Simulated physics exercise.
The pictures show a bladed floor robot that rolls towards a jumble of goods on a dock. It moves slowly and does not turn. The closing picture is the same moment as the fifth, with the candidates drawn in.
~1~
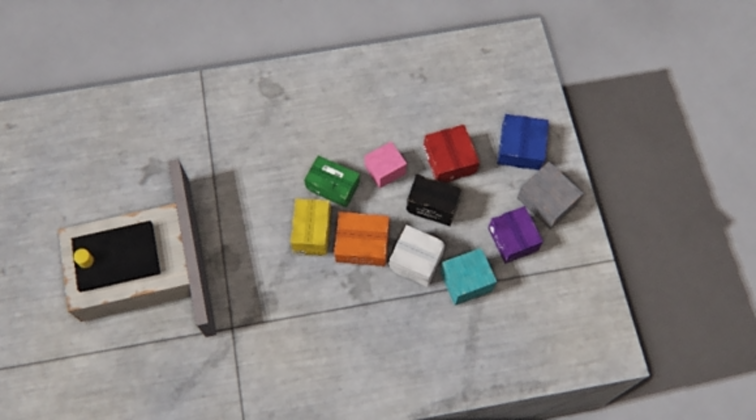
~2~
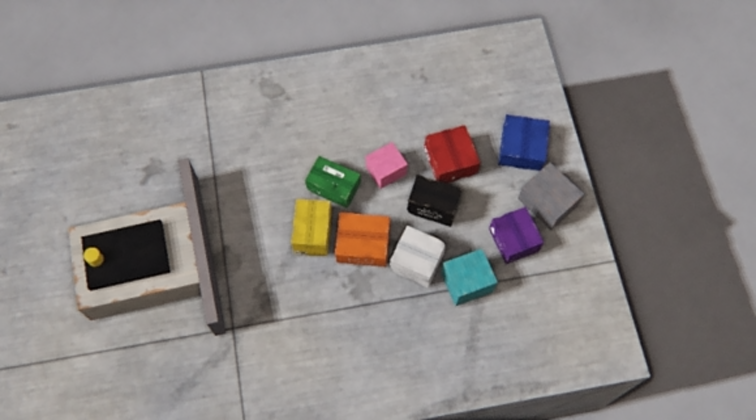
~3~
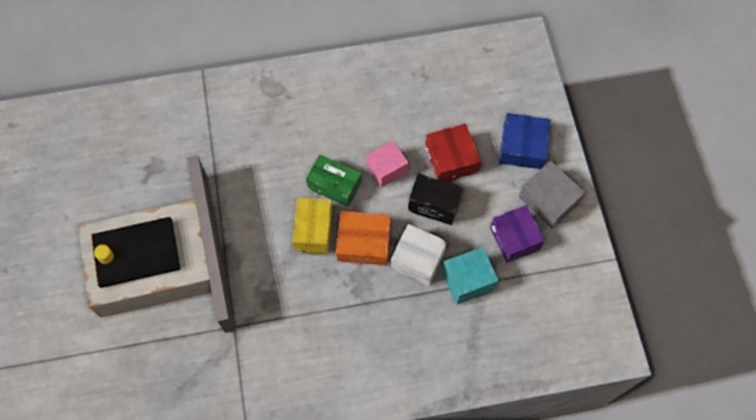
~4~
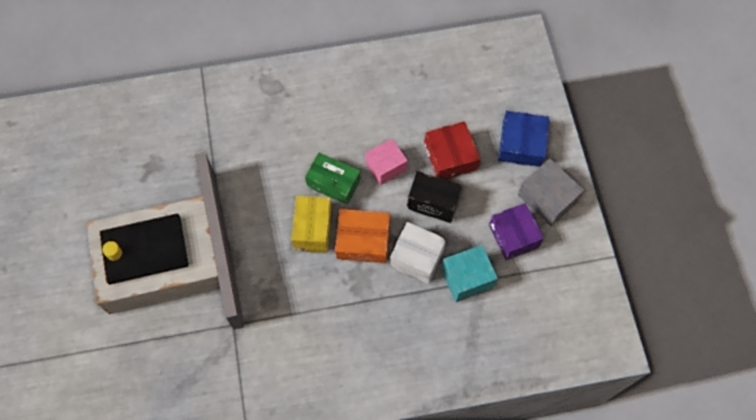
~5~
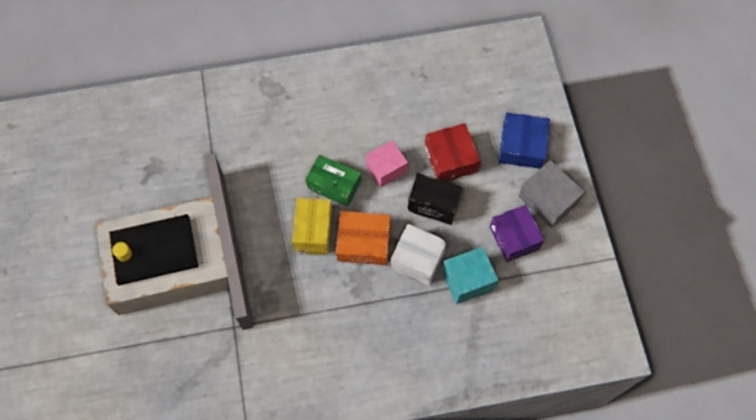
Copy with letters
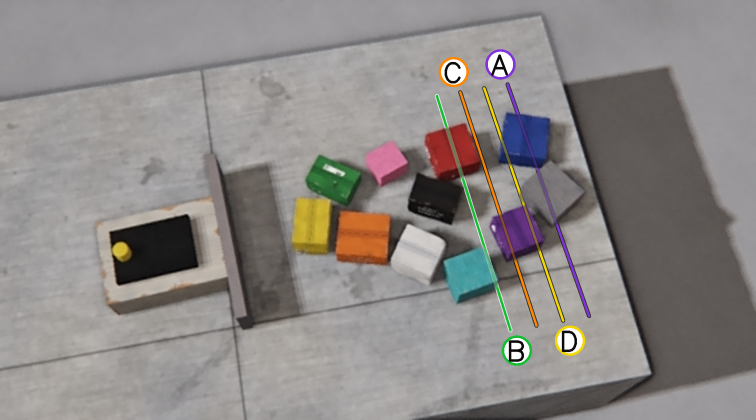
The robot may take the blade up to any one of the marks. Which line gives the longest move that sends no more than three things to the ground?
The farthest such stop is D.
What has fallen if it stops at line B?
The blue parcel.
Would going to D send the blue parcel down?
By then, yes.
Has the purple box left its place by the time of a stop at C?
Yes.
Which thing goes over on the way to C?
It is the blue parcel.
On the copy, A at (546, 194); B at (472, 207); C at (496, 203); D at (522, 198).
On D. First, robot (271, 228); turquoise crate (485, 282); white box (439, 261).
Then, robot (379, 210); blue parcel (567, 132); red box (527, 144).
Finally, robot (462, 195); grey crate over the edge; red box over the edge; three fallen.
By contrast, A drops six; B is within the limit but short; C is within the limit but short.
